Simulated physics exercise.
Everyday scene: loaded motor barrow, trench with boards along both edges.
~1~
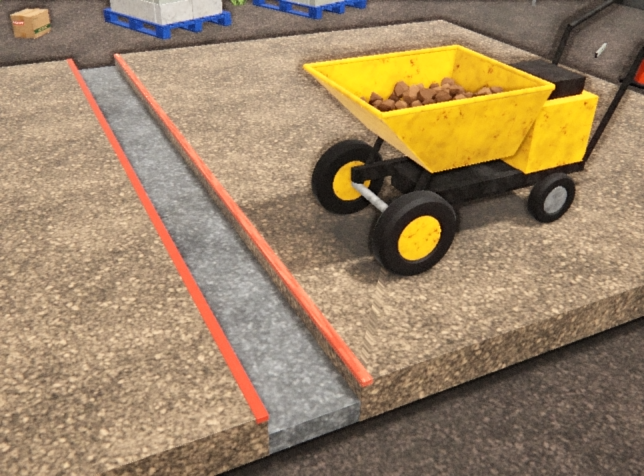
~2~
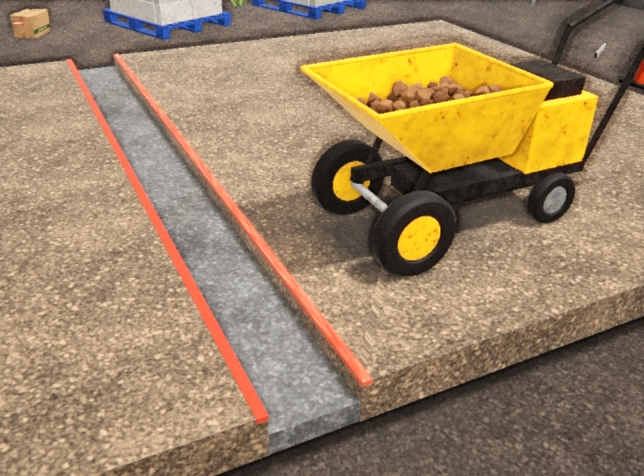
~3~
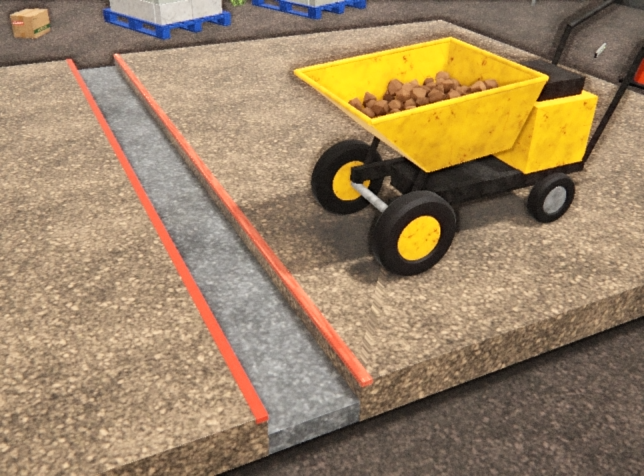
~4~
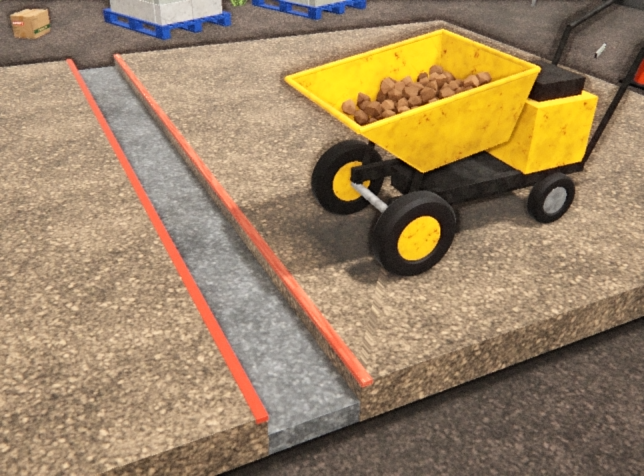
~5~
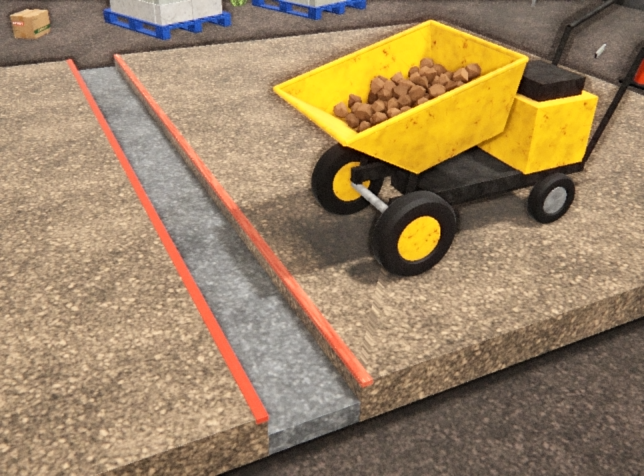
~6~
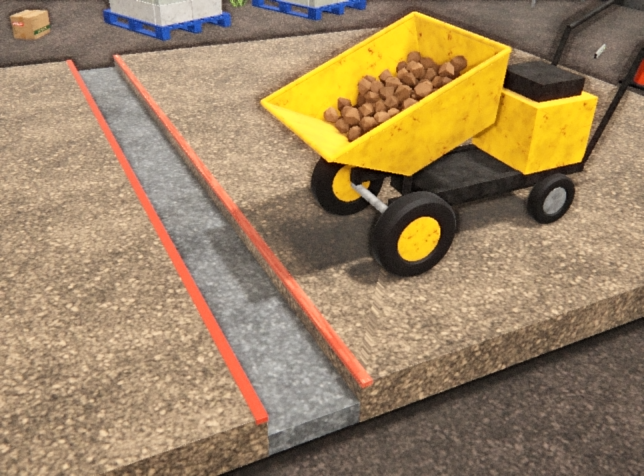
A yellow motor barrow with black tyres, its skip loaded with brown clods, stands at the right on a slab of rough tan ground, seen from above at an angle. To its left runs a shallow grey trench edged with red boards, with blue pallets behind. The skip tilts gradually forward to the left, its rear rising and lip lowering, while the wheels and camera stay still.
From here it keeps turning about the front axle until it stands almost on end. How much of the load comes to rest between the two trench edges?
Above half.
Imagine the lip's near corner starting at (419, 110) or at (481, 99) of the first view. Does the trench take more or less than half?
Try 1 - the lion's share; try 2 - short of half.
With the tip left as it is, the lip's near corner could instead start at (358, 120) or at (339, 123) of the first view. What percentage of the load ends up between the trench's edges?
Around 50 % the first time and around 20 % the second.
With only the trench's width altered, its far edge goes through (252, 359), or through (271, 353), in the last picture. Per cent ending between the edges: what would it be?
Lab note: Try one 50 per cent, try two 30 per cent.
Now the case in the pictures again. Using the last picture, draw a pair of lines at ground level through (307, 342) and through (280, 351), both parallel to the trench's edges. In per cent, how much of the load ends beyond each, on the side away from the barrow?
Roughly 80 and 50 %.
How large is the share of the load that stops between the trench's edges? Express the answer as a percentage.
Near 75 %.
Shortly afterwards, skip tipped steeply; the whole lot in the skip.
Next, skip tipped right over; near half in the skip; near half in or heaped over the trench; only a few beyond it.
Some moments later, skip tipped right over; near a quarter in the skip; the bulk in or heaped over the trench; a little beyond it.
In the end, skip tipped right over; near a quarter in the skip; the bulk in or heaped over the trench; a little beyond it.
